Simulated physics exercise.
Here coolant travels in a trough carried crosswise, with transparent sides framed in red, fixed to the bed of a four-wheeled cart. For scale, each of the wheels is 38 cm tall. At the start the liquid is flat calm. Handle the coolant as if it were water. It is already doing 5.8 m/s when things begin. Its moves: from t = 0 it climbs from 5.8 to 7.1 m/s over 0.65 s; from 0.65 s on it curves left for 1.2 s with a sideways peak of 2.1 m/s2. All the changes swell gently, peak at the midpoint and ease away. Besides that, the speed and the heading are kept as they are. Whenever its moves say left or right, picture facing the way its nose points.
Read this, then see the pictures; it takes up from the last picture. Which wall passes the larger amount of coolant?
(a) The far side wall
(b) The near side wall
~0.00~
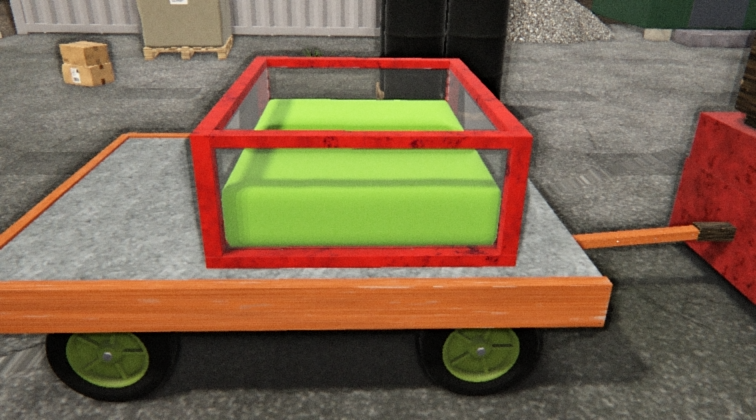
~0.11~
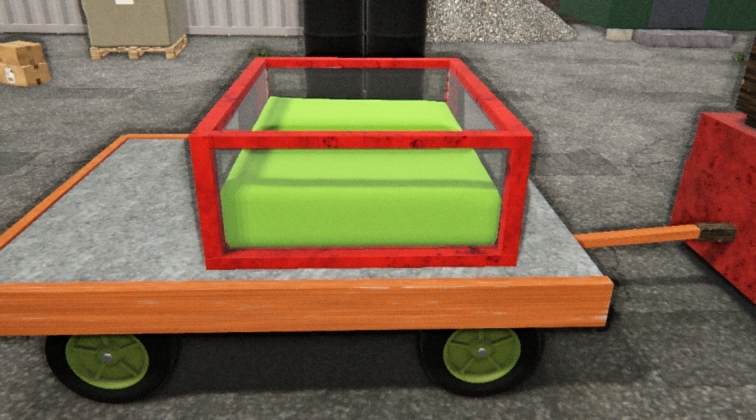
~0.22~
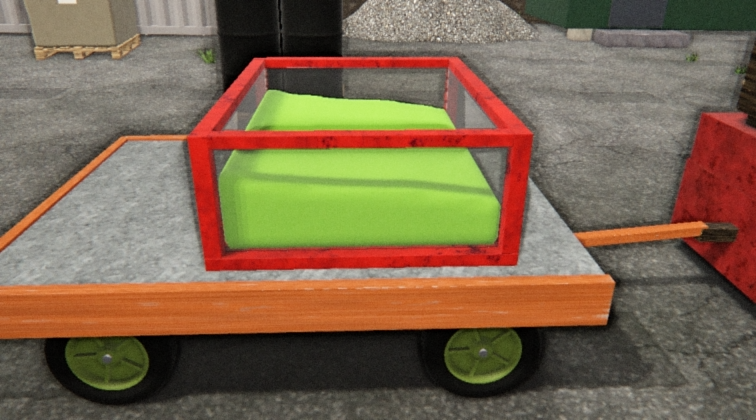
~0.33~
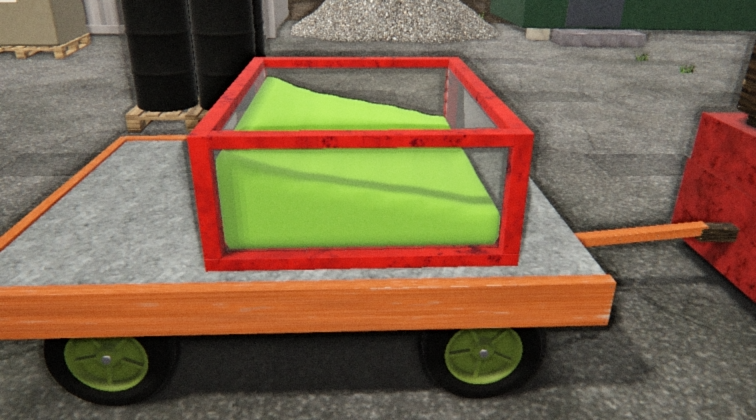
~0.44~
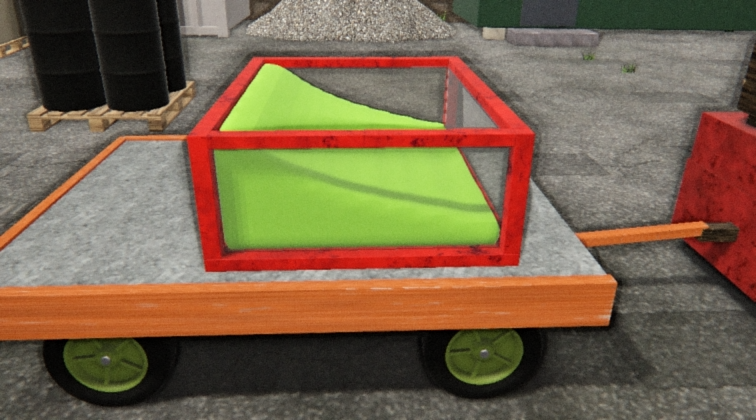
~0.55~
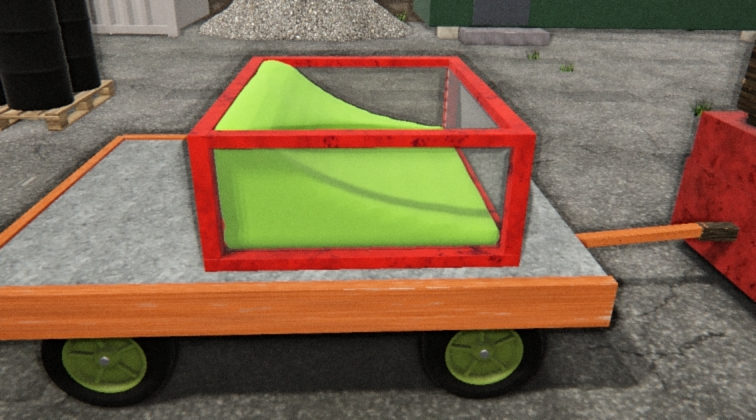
The answer is b.
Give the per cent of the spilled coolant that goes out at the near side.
Close to 40% of it goes that way.
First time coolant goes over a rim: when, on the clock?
1.4 s.
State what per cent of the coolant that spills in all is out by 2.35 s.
By then about 80 per cent is out.
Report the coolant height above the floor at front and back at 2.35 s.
Front level 26 cm, back level 18 cm.
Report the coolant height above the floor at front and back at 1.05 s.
Front: 28 cm; back: 20 cm.
By 1.05 s front 28 cm, middle 17 cm, back 19 cm above the floor; no loss so far.
By 1.65 s front 18 cm, middle 20 cm, back 16 cm above the floor; the loss stands at 6 per cent, over the right end and the near side, a little elsewhere.
By 2.35 s front 26 cm, middle 24 cm, back 18 cm above the floor; the loss stands at 7 per cent, over the right end and the near side, a little elsewhere.
By 4.84 s the loss stands at 9 per cent, over the right end and the near side, a little elsewhere; the far side has passed 1 per cent and the near side 3.
